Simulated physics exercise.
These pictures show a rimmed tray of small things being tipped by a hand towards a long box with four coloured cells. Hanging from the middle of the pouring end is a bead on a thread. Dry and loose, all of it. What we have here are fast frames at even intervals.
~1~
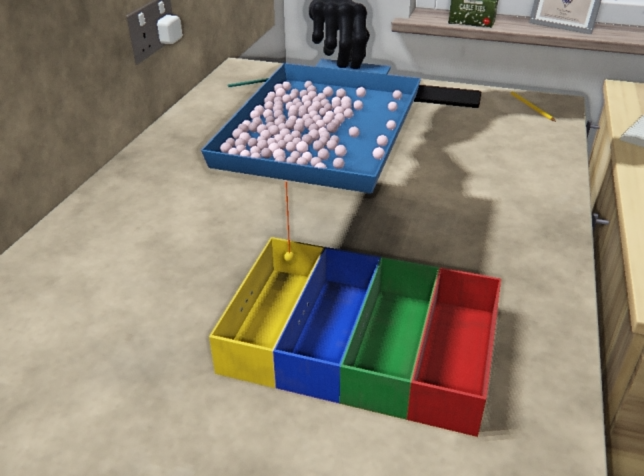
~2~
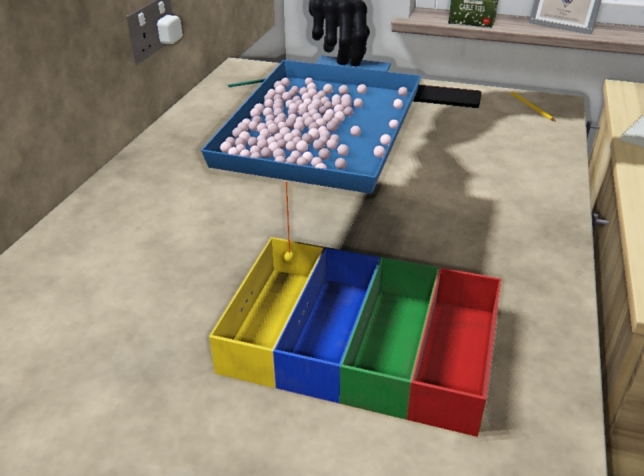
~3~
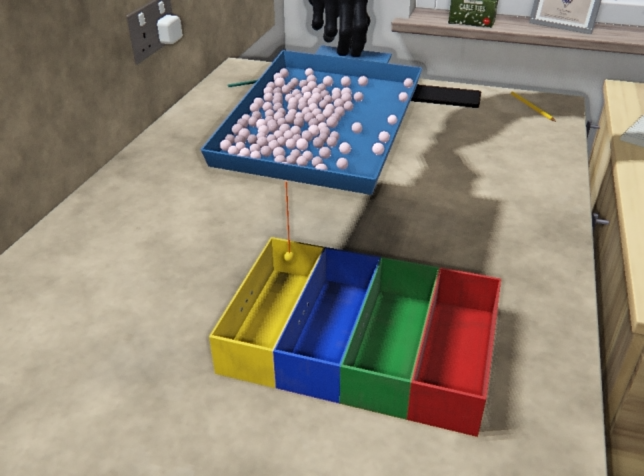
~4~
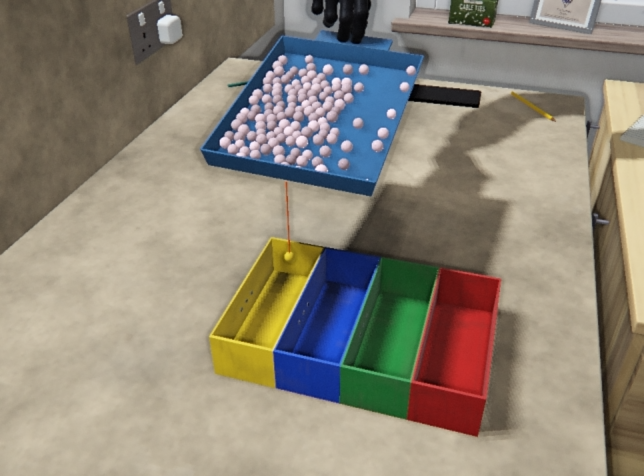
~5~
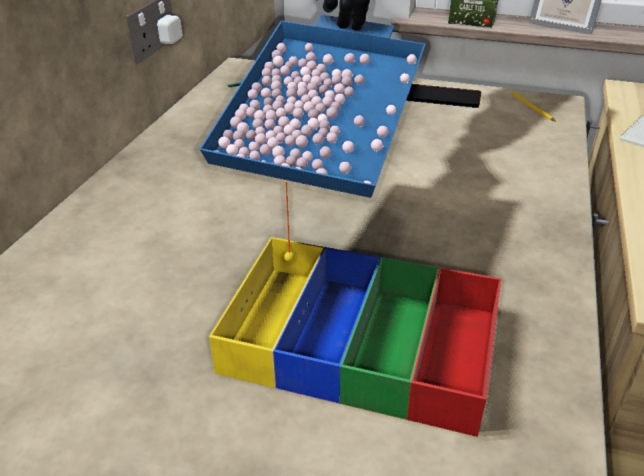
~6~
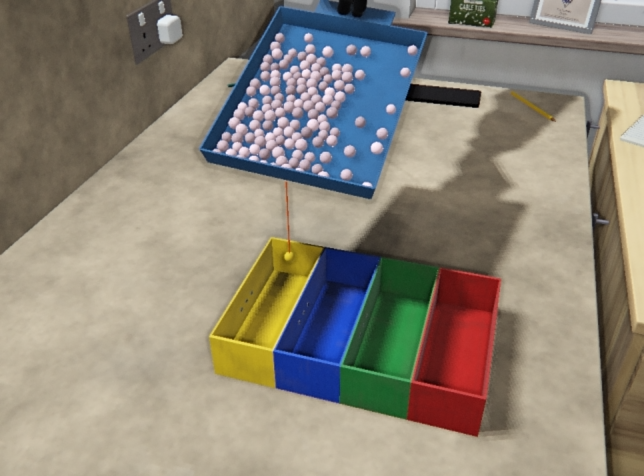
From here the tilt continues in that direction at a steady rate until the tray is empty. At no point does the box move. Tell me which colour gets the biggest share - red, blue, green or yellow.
The biggest share goes to blue.
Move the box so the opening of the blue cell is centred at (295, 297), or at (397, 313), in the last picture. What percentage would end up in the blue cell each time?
30 per cent the first time, 30 per cent the second time.
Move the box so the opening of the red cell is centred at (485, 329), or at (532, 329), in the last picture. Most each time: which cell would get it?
In order: The cell in blue, yellow.
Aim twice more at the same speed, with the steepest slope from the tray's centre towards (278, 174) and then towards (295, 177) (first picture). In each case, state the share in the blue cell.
Around 10 per cent first, around 30 per cent next.
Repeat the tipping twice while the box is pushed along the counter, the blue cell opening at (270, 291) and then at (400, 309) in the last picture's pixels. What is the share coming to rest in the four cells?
Some 100 and then some 80 per cent.
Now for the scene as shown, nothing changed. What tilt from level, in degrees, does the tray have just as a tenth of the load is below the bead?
It is at around 80 degrees.
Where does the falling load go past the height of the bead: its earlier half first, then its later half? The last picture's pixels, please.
It goes through near (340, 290) first, then near (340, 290).
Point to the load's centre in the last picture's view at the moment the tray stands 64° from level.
In the last view, the load is centred near (308, 151).
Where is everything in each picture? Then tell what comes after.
In the first picture, corners of the pouring end at (207, 149) and (372, 174), level; middle of the load at (291, 125), sugar pearls; bead on its thread at (290, 257); yellow cell at (243, 358); blue cell at (307, 373); green cell at (374, 389); red cell at (446, 405).
In the second picture, corners of the pouring end at (207, 149) and (372, 174), level; middle of the load at (291, 123).
In the third picture, corners of the pouring end at (206, 148) and (372, 176), tipped barely, lowest at the right corner; middle of the load at (291, 119).
In the fourth picture, corners of the pouring end at (206, 148) and (372, 179), tipped a little, lowest at the right corner; middle of the load at (290, 113), a small part on the move.
In the fifth picture, corners of the pouring end at (205, 147) and (372, 182), tipped a little, lowest at the right corner; middle of the load at (290, 108), a small part on the move.
In the sixth picture, corners of the pouring end at (205, 147) and (372, 184), tipped clearly, lowest at the right corner; middle of the load at (289, 107), nearly all on the move; yellow cell at (243, 358); blue cell at (307, 373); green cell at (374, 389); red cell at (446, 405).
Soon, tray tipped steeply; nearly all on the tray; a stray few in the green cell; a stray few falling or outside the box.
A while on, tray tipped past a quarter turn; a small part on the tray; about half in the blue cell; about a quarter in the green cell; about a quarter in the yellow cell; a small part falling or outside the box.
Towards the end, tray tipped past a quarter turn; about half in the blue cell; about a quarter in the green cell; about a quarter in the yellow cell; a stray few falling or outside the box.
Finally, tray tipped past a quarter turn; about half in the blue cell; about a quarter in the green cell; about a quarter in the yellow cell; none in the red cell; a stray few outside the box.
